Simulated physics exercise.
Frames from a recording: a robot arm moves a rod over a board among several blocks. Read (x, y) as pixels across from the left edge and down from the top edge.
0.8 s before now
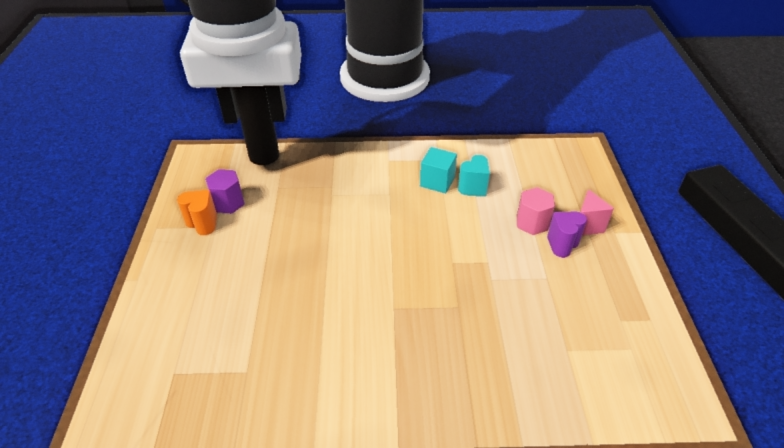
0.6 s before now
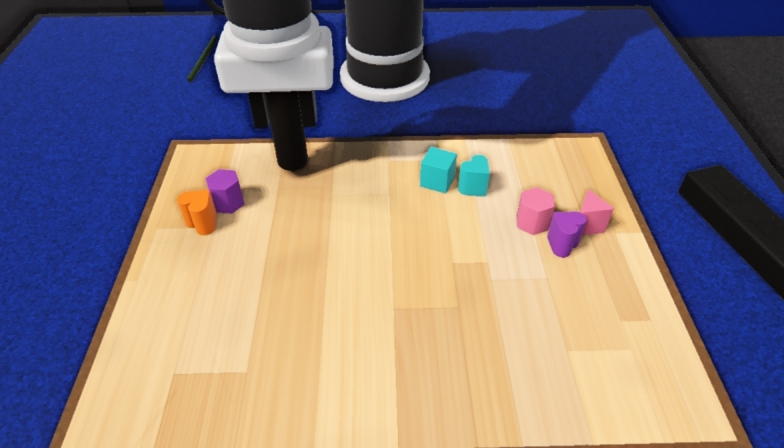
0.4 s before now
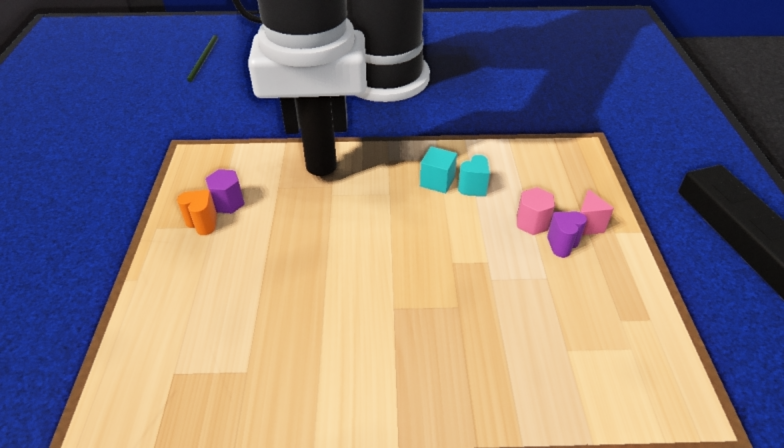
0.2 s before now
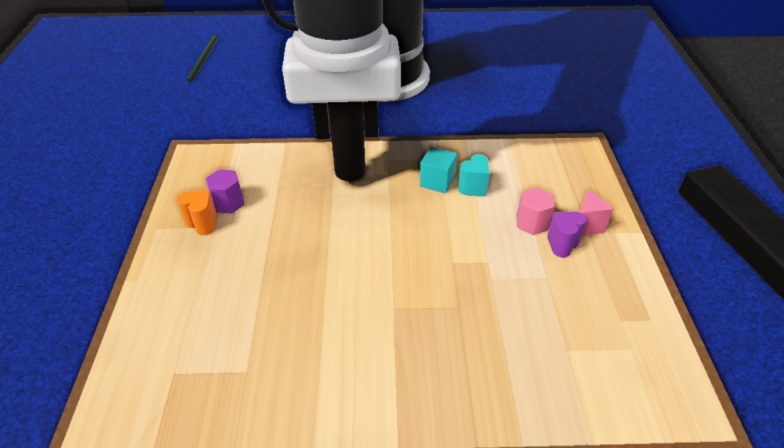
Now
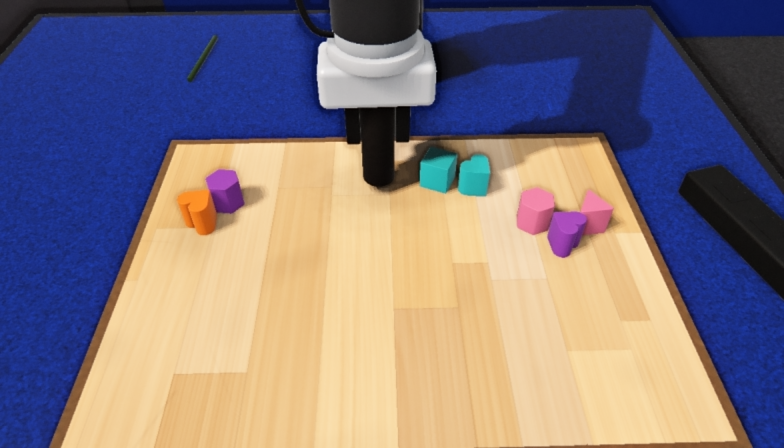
The footage shows a robot arm moving a dark rod steadily rightward along the far edge of a wooden board, nearing a turquoise square block beside a turquoise heart-shaped one, while the orange, purple, pink and turquoise blocks stay still.
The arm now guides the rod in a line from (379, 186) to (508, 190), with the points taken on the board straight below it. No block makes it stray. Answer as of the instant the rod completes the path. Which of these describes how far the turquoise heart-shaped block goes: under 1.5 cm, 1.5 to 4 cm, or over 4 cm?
If I had to pick, the turquoise heart-shaped block travels beyond 4 cm here.
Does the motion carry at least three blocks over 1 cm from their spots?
No - that is not the case.
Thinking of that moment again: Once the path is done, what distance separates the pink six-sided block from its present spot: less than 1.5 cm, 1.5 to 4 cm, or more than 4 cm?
Distance: Below 1.5 cm.
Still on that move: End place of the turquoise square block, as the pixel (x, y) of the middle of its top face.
Expect it around (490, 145).
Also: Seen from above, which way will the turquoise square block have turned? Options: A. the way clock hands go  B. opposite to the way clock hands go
The answer is B.
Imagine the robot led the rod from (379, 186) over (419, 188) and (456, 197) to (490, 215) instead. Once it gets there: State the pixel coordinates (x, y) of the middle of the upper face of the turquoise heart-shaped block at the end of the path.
In the picture, that point is around (504, 162).
On the path given first. One third of the way, rod (422, 177); turquoise square block (455, 156), turned 20° anticlockwise; turquoise heart-shaped block (486, 164).
Two thirds of the way, rod (467, 178); turquoise square block (483, 148), turned 80° anticlockwise; turquoise heart-shaped block (509, 162), turned 50° clockwise.
At the end, rod (510, 180); turquoise square block (490, 145), turned 105° anticlockwise; turquoise heart-shaped block (540, 162), turned 65° clockwise; pink six-sided block still.
